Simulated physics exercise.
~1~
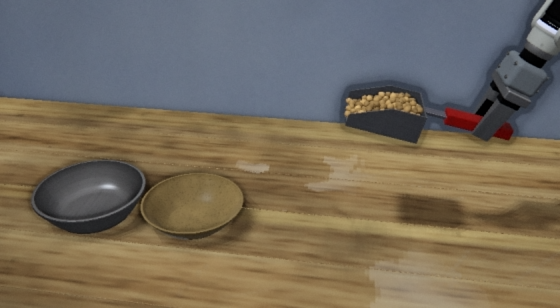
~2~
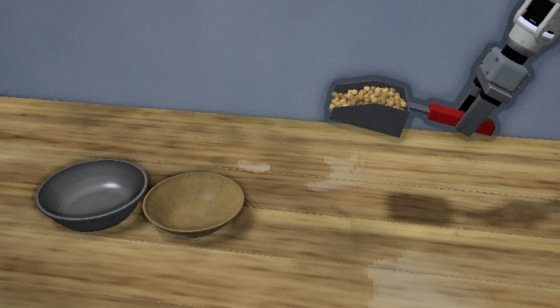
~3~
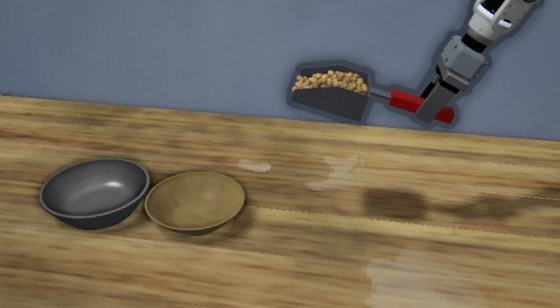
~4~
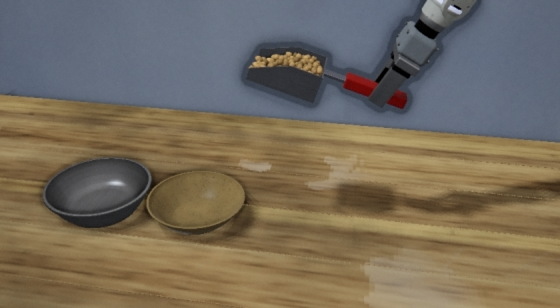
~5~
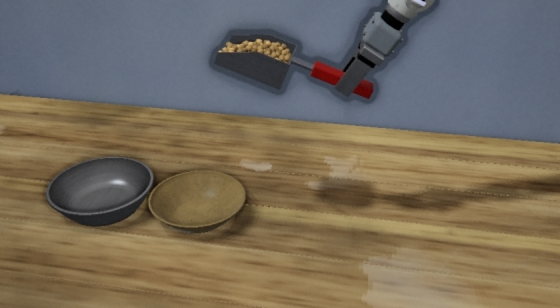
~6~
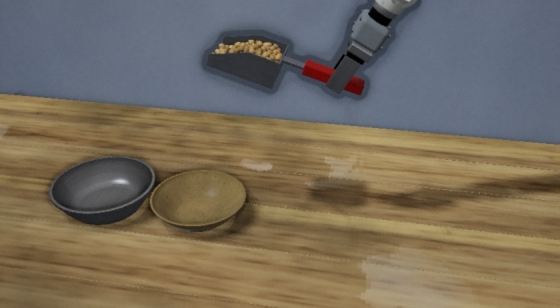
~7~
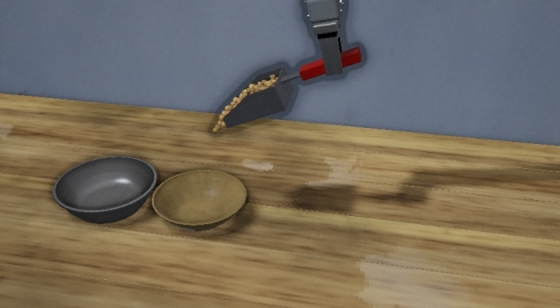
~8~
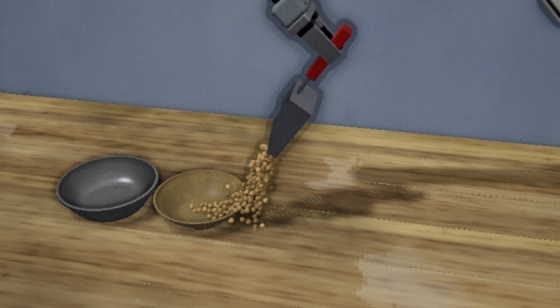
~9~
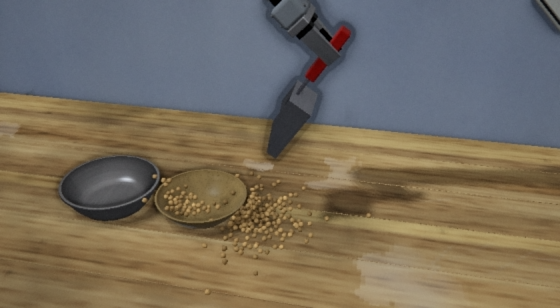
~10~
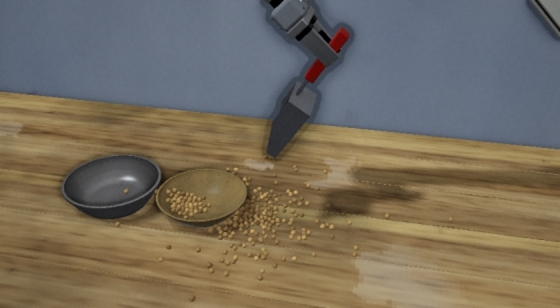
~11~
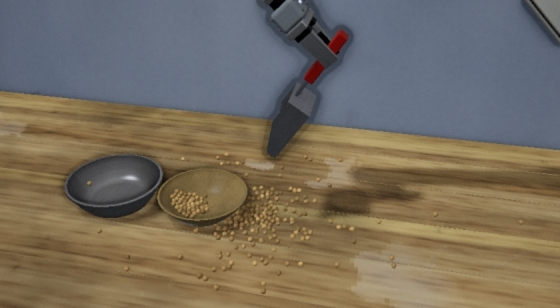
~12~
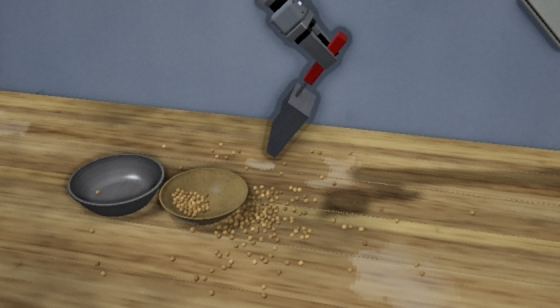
A robot arm carried a scoop of chickpeas left above a wooden table and tipped it beside a tan bowl, spilling most across the tabletop. Some landed in that bowl, hardly any reached the dark grey one, and the emptied scoop stayed tilted.
